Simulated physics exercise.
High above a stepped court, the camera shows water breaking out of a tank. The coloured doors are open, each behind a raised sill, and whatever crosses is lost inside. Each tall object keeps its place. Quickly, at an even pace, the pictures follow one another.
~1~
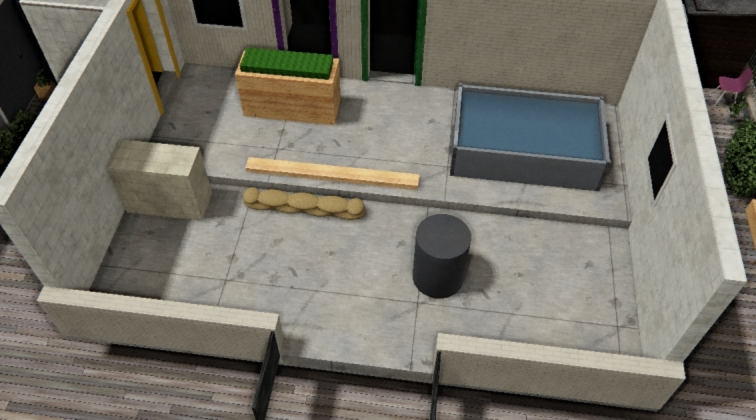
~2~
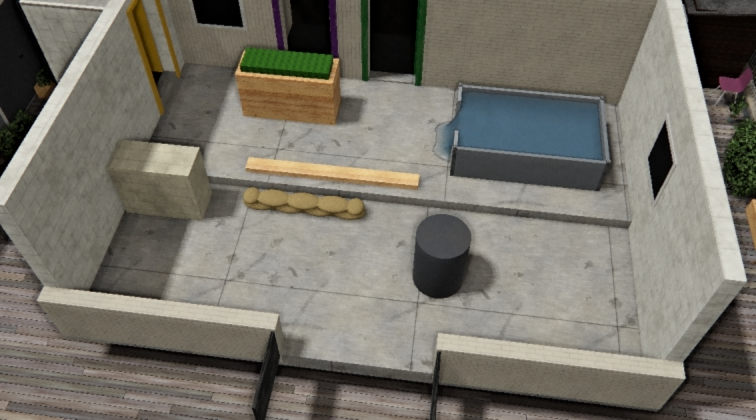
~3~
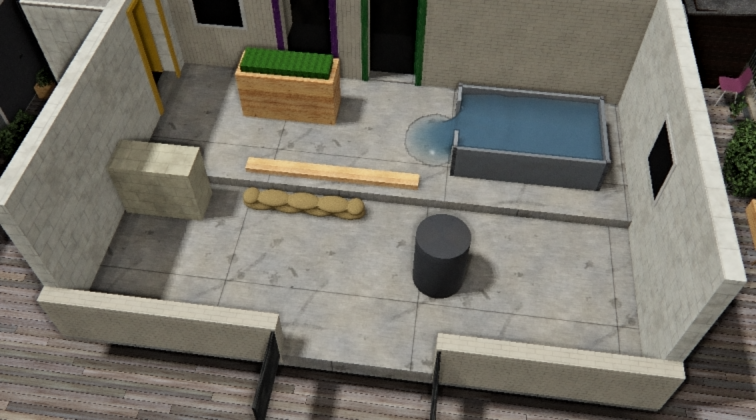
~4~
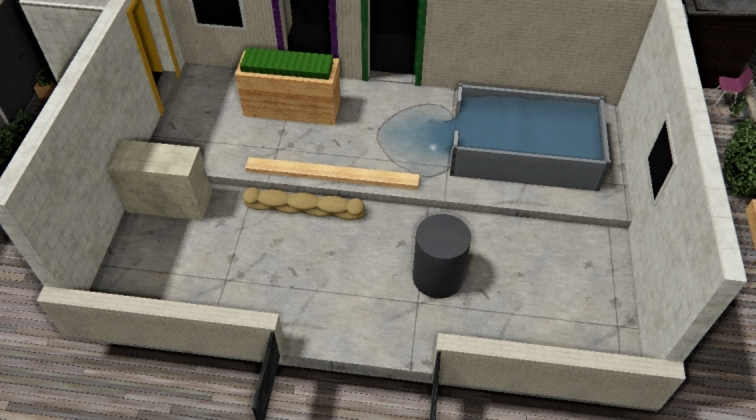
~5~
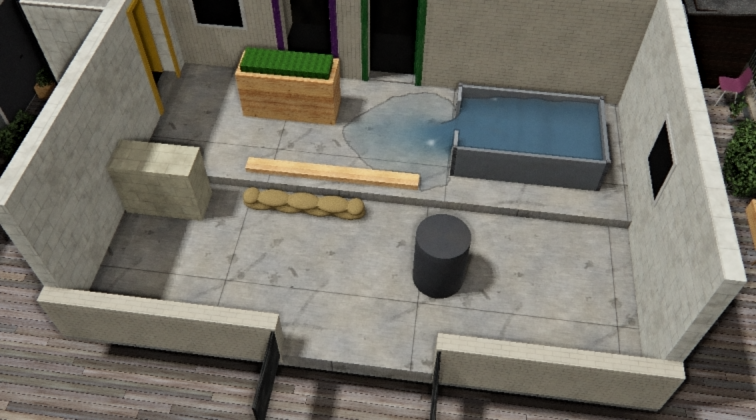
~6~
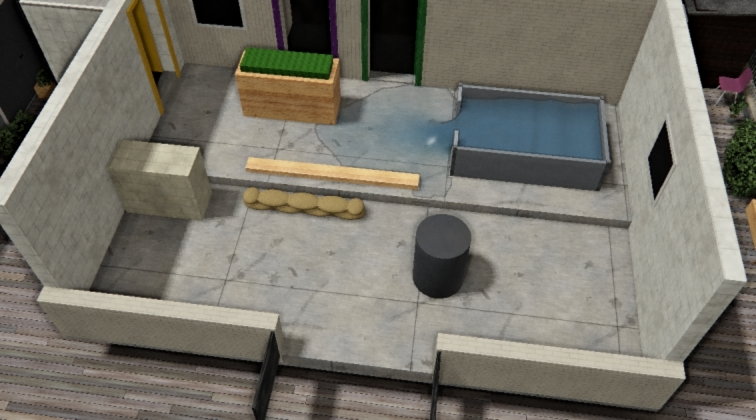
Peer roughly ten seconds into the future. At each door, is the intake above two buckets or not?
In the end the green door gets over two buckets; the purple door gets two buckets or fewer; the yellow door gets two buckets or fewer.
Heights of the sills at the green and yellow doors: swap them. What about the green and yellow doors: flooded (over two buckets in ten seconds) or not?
Note: Green door sub-threshold; yellow door above threshold.
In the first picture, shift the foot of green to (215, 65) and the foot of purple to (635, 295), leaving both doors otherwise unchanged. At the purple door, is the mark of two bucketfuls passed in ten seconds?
Purple: Comes in low.
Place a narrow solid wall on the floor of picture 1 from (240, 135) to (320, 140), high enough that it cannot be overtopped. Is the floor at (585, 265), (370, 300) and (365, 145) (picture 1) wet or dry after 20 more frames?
First spared, then spared, then soaked.
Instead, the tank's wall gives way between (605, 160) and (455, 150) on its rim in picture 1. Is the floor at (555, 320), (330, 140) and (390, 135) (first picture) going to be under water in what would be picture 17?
In that order: Awash, no water, clear.
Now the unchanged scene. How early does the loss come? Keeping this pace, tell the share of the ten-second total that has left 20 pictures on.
Roughly 35 percent of it.
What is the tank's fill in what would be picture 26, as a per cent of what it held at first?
52 % or so.
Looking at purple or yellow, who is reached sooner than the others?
Answer: The purple-painted one.
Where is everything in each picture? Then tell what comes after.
The first picture shows the open tank at (530, 125) is whole and still.
In the second picture, water pours out at (457, 134) and has run to (445, 125).
In the third picture, the front is at (411, 131), out from the gap at (457, 135).
In the fourth picture, water pours out at (457, 135) and has run to (385, 128).
In the fifth picture, water pours out at (457, 135) and has run to (352, 125).
In the sixth picture, water pours out at (457, 135) and has run to (321, 127).
A moment on, water covers 20 % of the floor; the green door under two buckets in, the purple door wet at the sill, nothing in, the yellow door not reached.
Next, water covers 25 % of the floor; the green door over two buckets in, the purple door wet at the sill, nothing in, the yellow door not reached.
Then, water covers 30 % of the floor; the green door over two buckets in, the purple door under two buckets in, the yellow door wet at the sill, nothing in.
Later, water covers 40 % of the floor; the green door far over two buckets in, the purple door under two buckets in, the yellow door under two buckets in.
In the end, water covers 70 % of the floor; the green door far over two buckets in, the purple door under two buckets in, the yellow door under two buckets in.
